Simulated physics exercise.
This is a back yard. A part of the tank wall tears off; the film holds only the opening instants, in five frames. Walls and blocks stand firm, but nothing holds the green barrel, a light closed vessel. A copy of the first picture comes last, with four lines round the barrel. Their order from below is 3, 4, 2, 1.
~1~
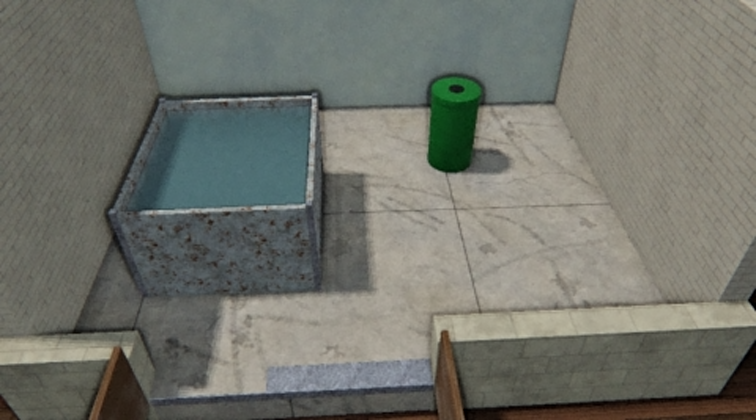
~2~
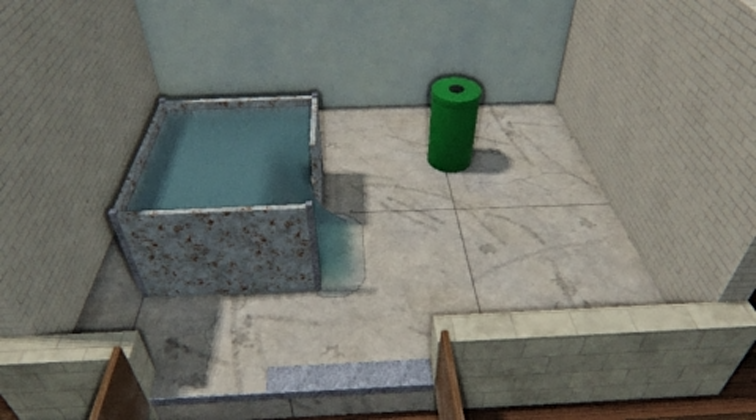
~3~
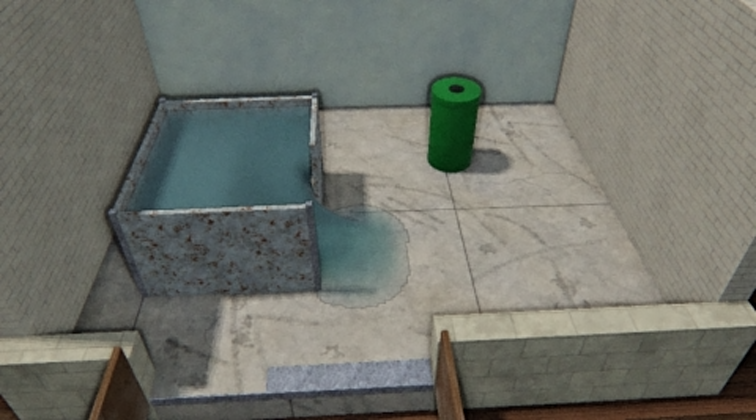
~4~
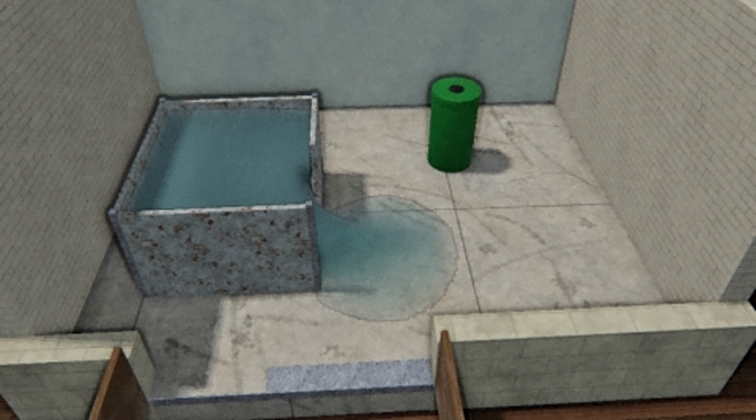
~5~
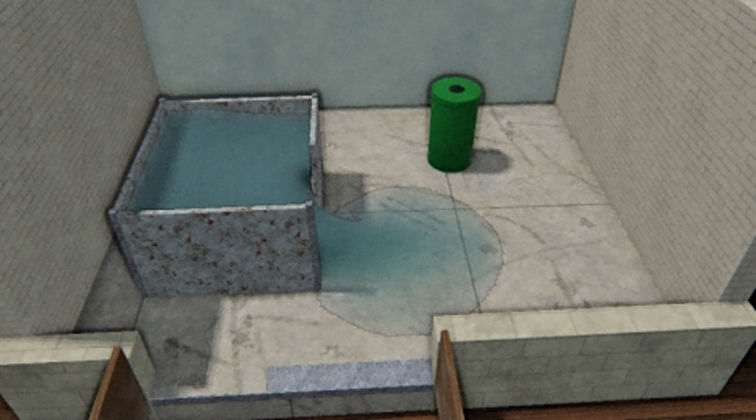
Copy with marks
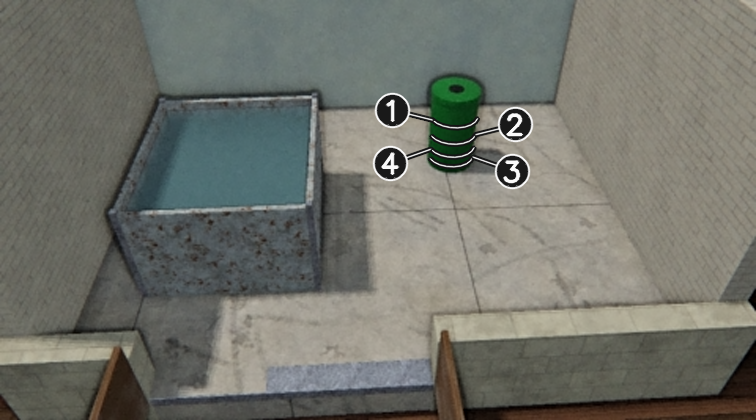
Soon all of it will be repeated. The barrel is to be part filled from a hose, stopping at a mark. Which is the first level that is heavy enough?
Mark 4.
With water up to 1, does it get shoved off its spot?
No, that is safe.
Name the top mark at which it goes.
That would be 3.
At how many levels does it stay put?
Three of them.
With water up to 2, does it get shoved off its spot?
No, that is safe.
On the marked copy, 1 at (457, 127); 2 at (456, 144); 3 at (453, 166); 4 at (454, 157); from the bottom up 3, 4, 2, 1.
If 1 is chosen, it does not move.
If 2 is chosen, it does not move.
If 3 is chosen, it is pushed about twice its own width away.
If 4 is chosen, it does not move.
